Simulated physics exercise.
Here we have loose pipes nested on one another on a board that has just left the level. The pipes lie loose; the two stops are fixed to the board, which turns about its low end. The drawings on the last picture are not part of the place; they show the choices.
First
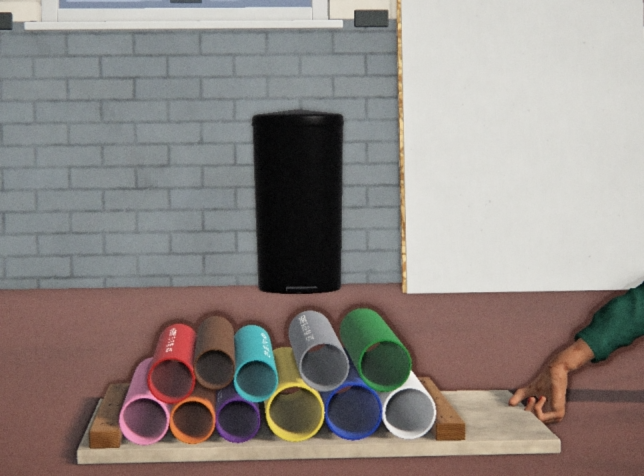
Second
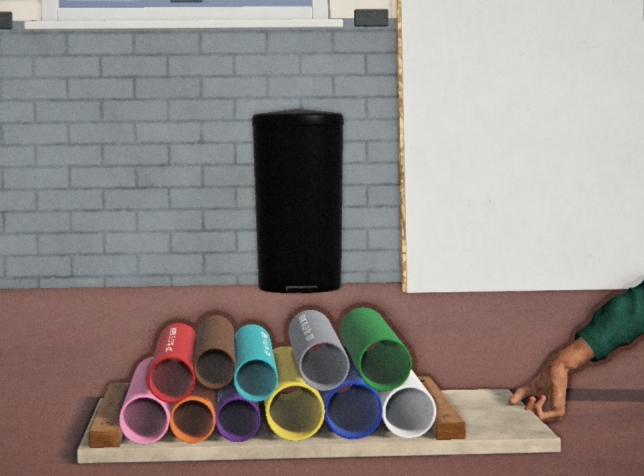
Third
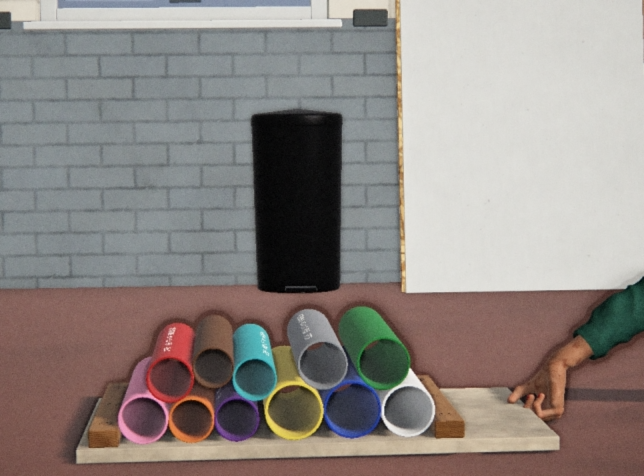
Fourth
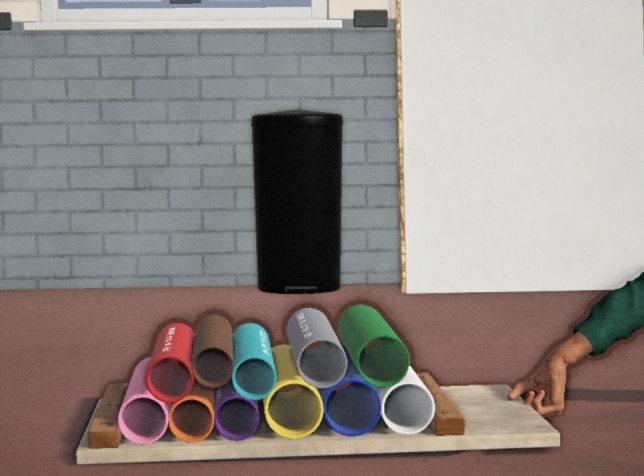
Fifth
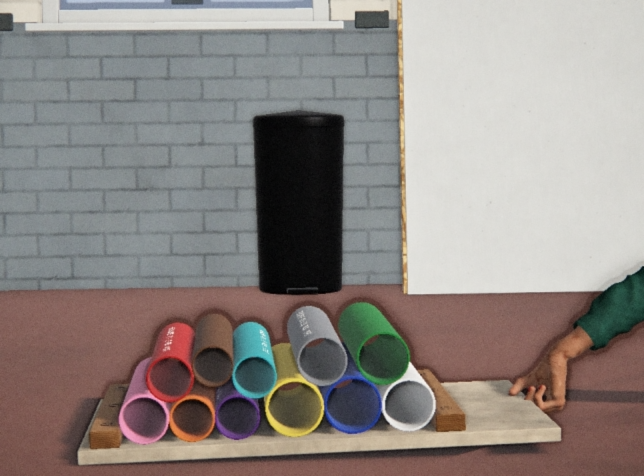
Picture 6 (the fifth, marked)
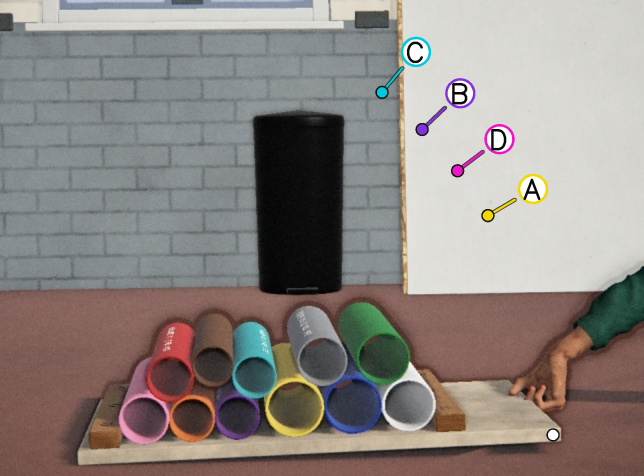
Colourful pipes sit stacked on a board, barely moving, while a hand holds its right end.
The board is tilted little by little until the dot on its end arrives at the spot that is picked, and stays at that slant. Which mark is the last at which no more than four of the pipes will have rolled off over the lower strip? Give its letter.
Mark A is as high as it can go.
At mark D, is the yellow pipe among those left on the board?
Yes, with D.
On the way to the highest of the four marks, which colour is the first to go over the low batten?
It is the red one.
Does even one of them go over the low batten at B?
Yes.
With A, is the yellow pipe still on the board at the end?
Yes, with A.
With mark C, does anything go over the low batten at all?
Yes.
On the marked copy, A at (488, 215); B at (422, 130); C at (382, 92); D at (457, 171); the white dot at (553, 435).
Following A. Soon after the start, board at 17°.
Later, board at 30°.
In the end, board at 30°, three over the low batten (red, turquoise, brown).
As for the rest, B six over the low batten; C six over the low batten; D six over the low batten.
